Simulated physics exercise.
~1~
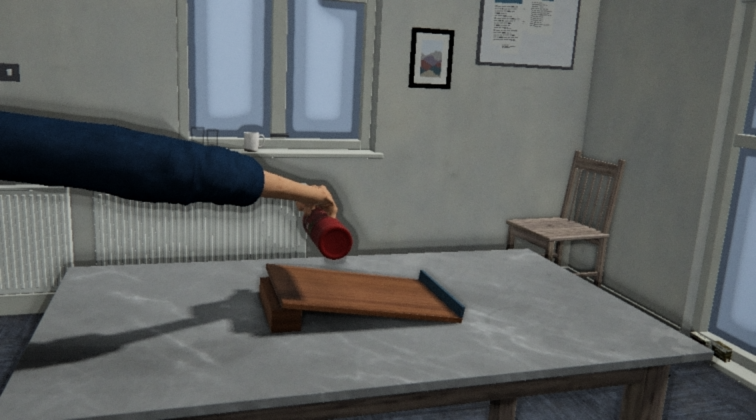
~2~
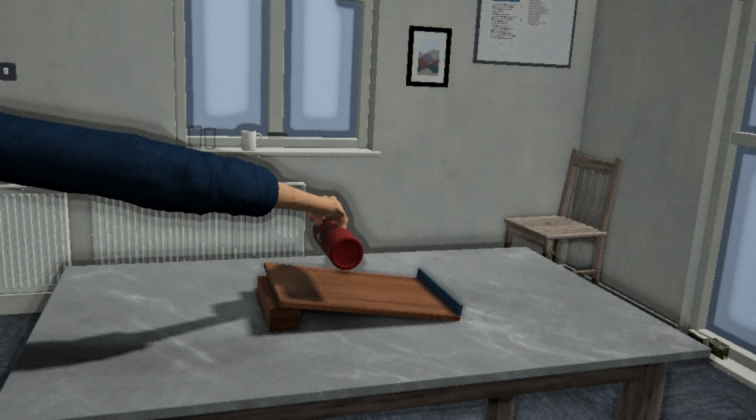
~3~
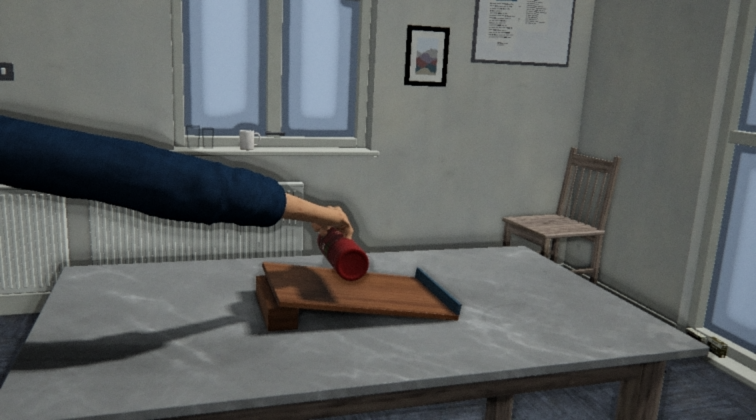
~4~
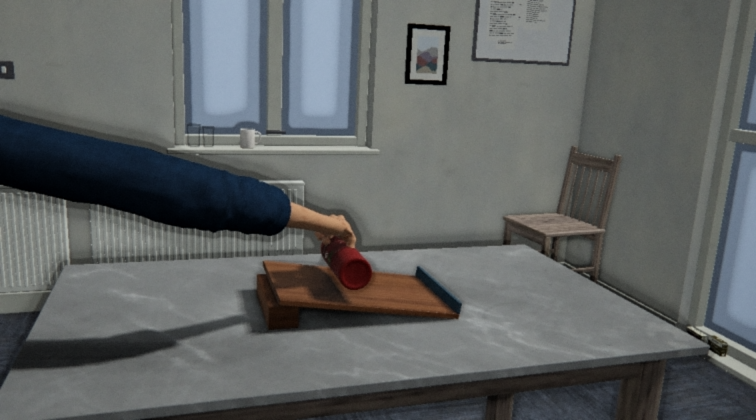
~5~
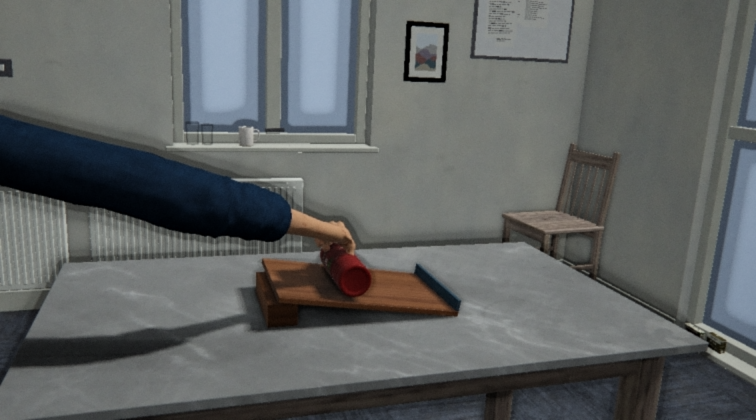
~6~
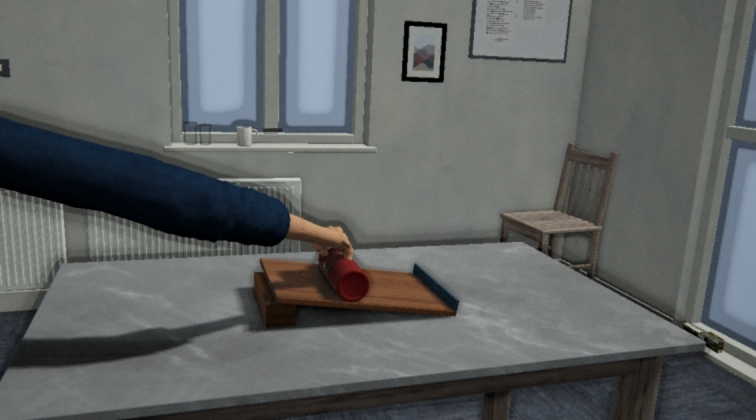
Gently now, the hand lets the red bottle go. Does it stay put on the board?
No: As I see it, it leaves its spot.
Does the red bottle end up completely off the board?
Result: The red bottle stays on top.
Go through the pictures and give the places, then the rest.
In the first picture, on its way; red bottle (323, 227).
In the second picture, on its way; red bottle (333, 237).
In the third picture, on its way; red bottle (338, 247).
In the fourth picture, on its way; red bottle (341, 256).
In the fifth picture, on its way; red bottle (341, 262).
In the sixth picture, in place under the hand; red bottle (339, 267).
Then, 0.50 s on from there, red bottle shifted about its own width near (365, 270).
Then, 0.70 s on from there, red bottle shifted well along near (397, 273).
Then, 1.00 s on from there, red bottle shifted well along near (420, 275).
In the end, moved from the start, red bottle. At the end, from the last picture's camera, red bottle near (421, 275). The red bottle goes downhill.
